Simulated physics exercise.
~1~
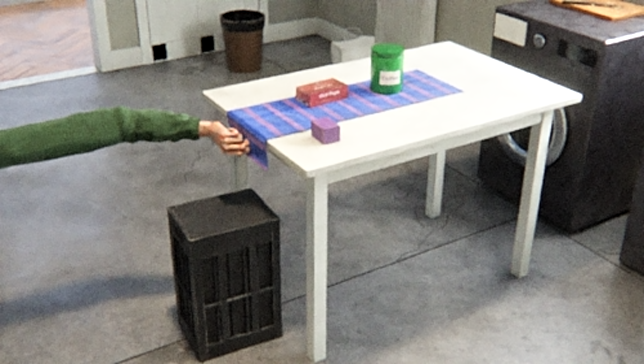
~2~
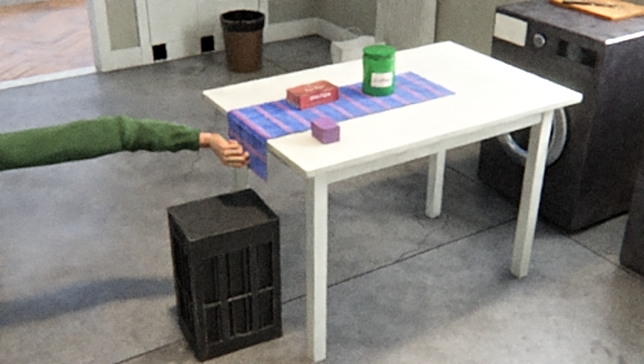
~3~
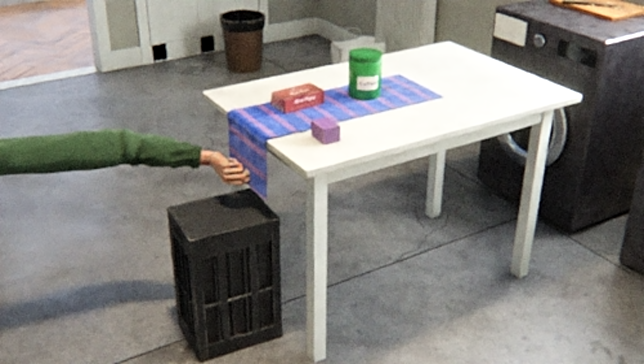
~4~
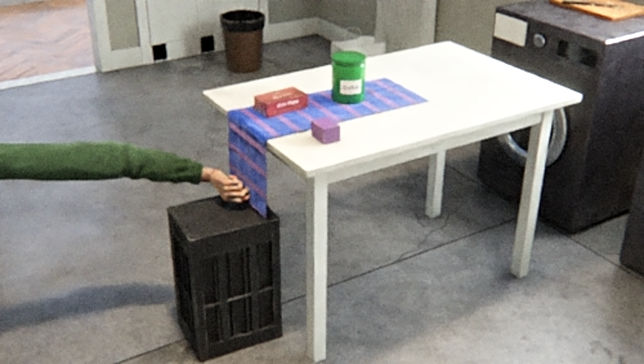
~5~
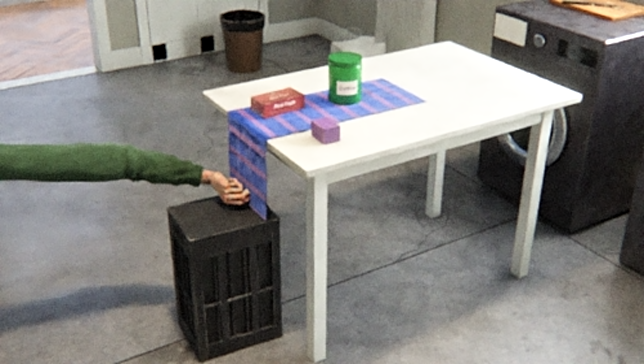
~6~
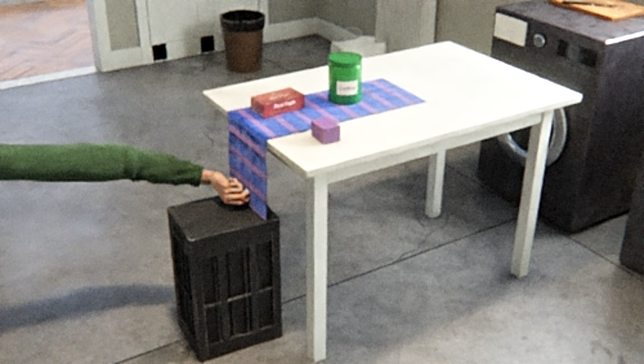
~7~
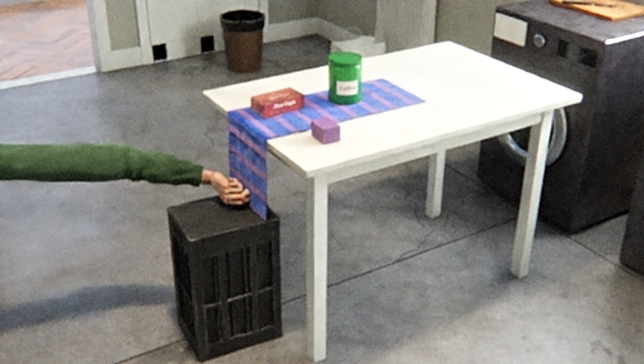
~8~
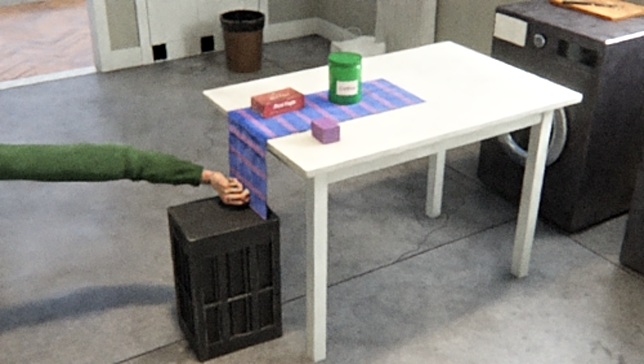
On a white table, a hand draws a blue cloth down, carrying packet and canister left.
